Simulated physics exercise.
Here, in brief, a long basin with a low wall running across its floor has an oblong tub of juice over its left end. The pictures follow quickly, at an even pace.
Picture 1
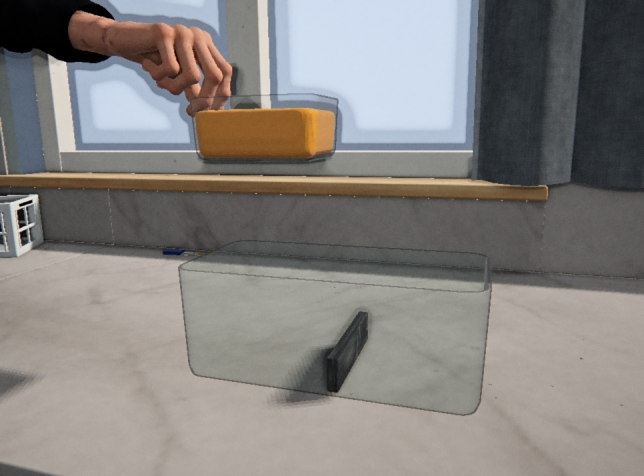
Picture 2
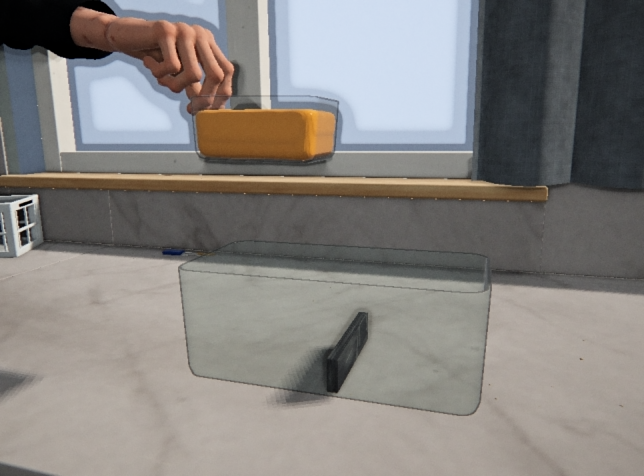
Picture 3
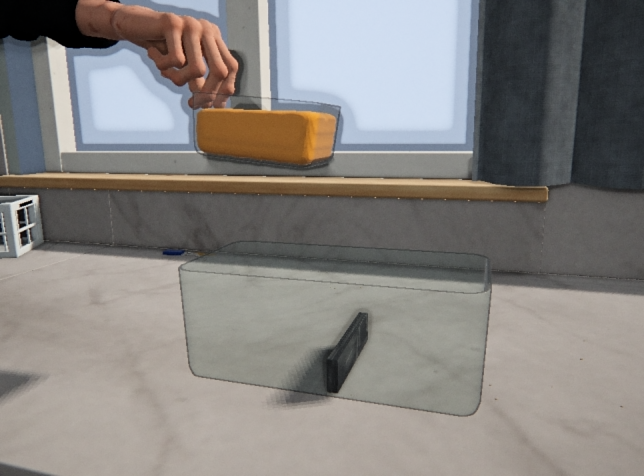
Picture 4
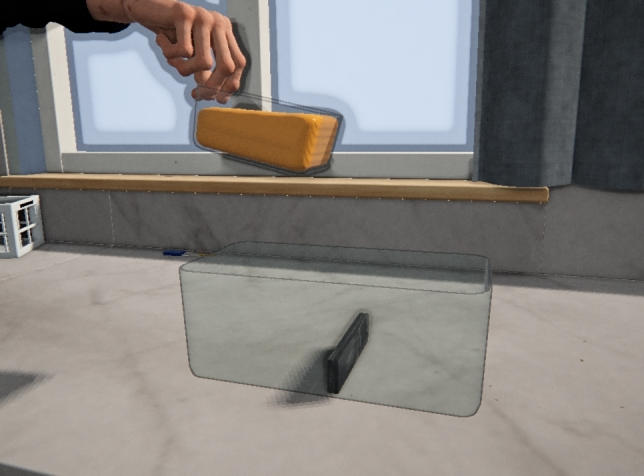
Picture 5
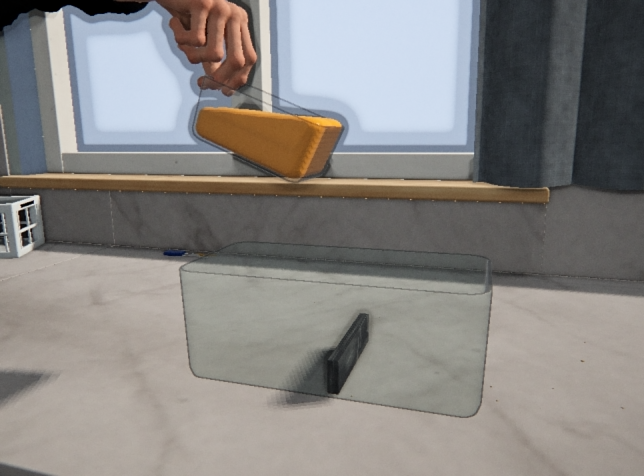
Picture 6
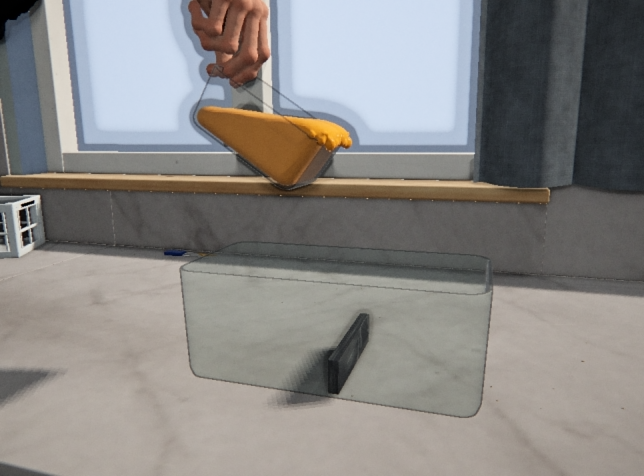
A hand tilted a clear tub of orange juice down to the right, slowly and then faster, above a long glass basin with a low dark wall inside, until juice bulged over the tub's edge.
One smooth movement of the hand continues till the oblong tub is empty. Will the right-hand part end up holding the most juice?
Yes.
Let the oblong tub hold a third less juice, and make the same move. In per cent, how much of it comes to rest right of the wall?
65 %.
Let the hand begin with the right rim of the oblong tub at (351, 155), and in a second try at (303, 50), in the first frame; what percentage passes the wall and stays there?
First about 75, then 65 per cent.
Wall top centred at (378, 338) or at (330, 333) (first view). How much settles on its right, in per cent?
The first gives 50 %, the second 80 %.
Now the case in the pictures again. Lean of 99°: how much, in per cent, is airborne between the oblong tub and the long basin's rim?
It's close to 40 %.
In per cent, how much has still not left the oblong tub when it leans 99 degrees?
Still holding around 10 %, give or take.
A moment on, the tilt is 99° and 11 per cent is still to pour, 1 is left of the wall and 50 right of it.
Next, the tilt is 112° and 1 per cent is still to pour, 22 is left of the wall and 72 right of it.
Then the tilt is 112° and 0 per cent is still to pour, 28 is left of the wall and 71 right of it.
Later the tilt is 112° and 0 per cent is still to pour, 28 is left of the wall and 71 right of it.
In the end 28 per cent lies left of the wall, 71 right of it and 1 outside.
